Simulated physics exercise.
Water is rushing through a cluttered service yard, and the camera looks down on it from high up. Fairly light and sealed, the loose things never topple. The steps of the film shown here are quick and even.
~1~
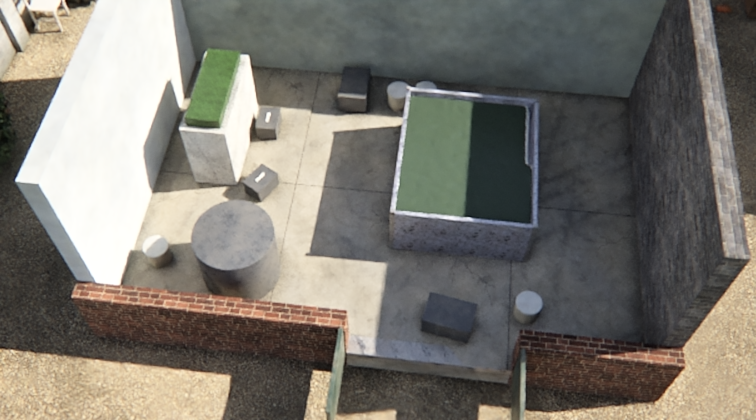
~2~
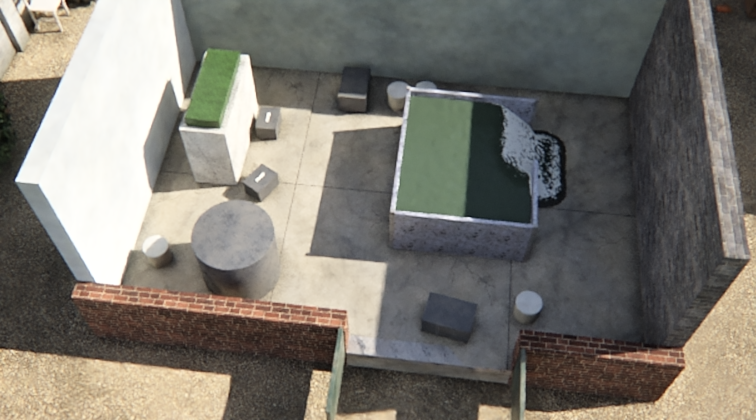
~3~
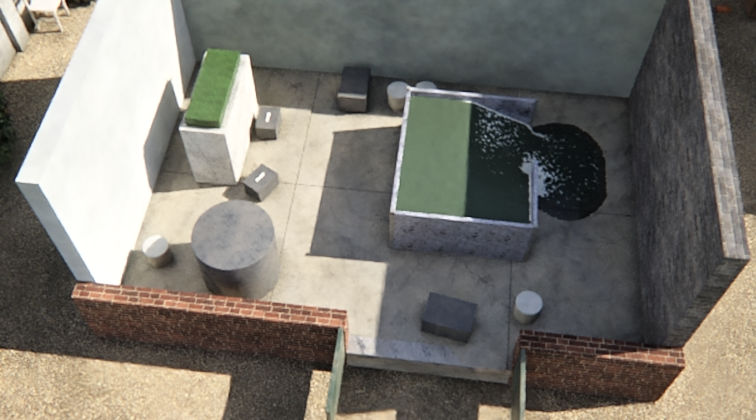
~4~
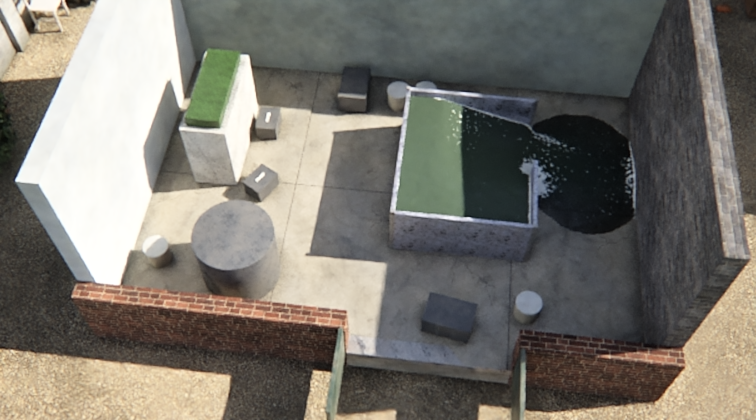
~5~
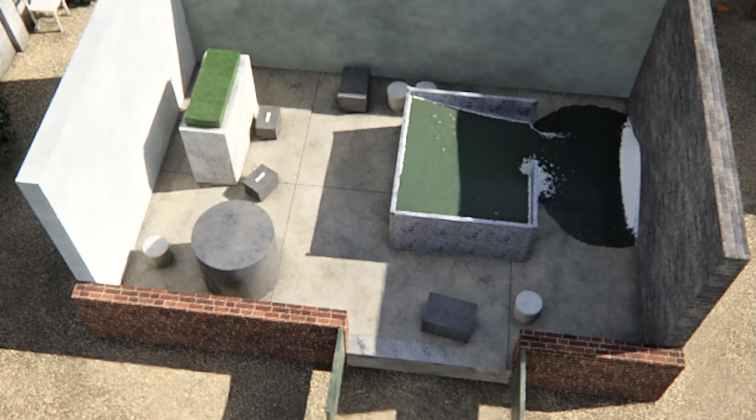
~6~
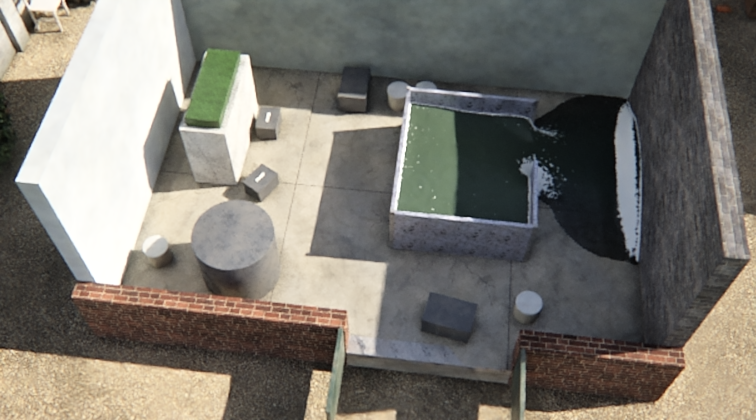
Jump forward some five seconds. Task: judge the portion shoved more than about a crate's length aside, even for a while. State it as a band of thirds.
It hits two thirds.
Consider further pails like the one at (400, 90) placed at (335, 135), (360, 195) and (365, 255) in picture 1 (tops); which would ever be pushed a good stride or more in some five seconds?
In order: Hardly budges, hardly budges, then shoved clear.
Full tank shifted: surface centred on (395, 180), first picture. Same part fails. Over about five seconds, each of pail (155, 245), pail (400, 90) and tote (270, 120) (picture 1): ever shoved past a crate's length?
Results in order: Never that far / made it that far / never that far.
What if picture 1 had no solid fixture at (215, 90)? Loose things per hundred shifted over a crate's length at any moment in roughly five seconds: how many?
Something like 80 percent, roughly.
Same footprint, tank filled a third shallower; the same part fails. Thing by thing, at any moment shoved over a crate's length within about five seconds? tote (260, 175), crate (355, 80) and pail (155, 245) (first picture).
One: Stayed below the mark. Two: Passed the mark. Three: Stayed below the mark.
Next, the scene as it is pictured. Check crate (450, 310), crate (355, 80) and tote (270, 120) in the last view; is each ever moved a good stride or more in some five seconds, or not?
Goes that far; goes that far; goes that far.
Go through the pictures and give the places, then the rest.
A crate at (355, 82), on the bottom; a pail at (156, 246), on the bottom; 0 of 8 have shifted, in the first frame.
A crate at (355, 82) rests on the ground; a pail at (156, 246), on the bottom; 0 of 8 have shifted, in the second frame.
A crate at (355, 82) rests on the ground; a pail at (156, 246) rests on the ground; 0 of 8 have shifted, in the third frame.
A crate at (355, 82), on the bottom; a pail at (156, 246) rests on the ground; 0 of 8 have shifted, in the fourth frame.
A crate at (355, 82) rests on the ground; a pail at (156, 246), on the bottom; 0 of 8 have shifted, in the fifth frame.
A crate at (355, 82) rests on the ground; a pail at (156, 246) rests on the ground; 0 of 8 have shifted, in the sixth frame.
A moment on, 0 of 8 are well off their spots; 0 afloat.
Next, 0 of 8 are well off their spots; 0 afloat.
Later, 5 of 8 are well off their spots; 2 afloat.
In the end, 7 of 8 are well off their spots, and 7 have been at some point; 5 afloat.
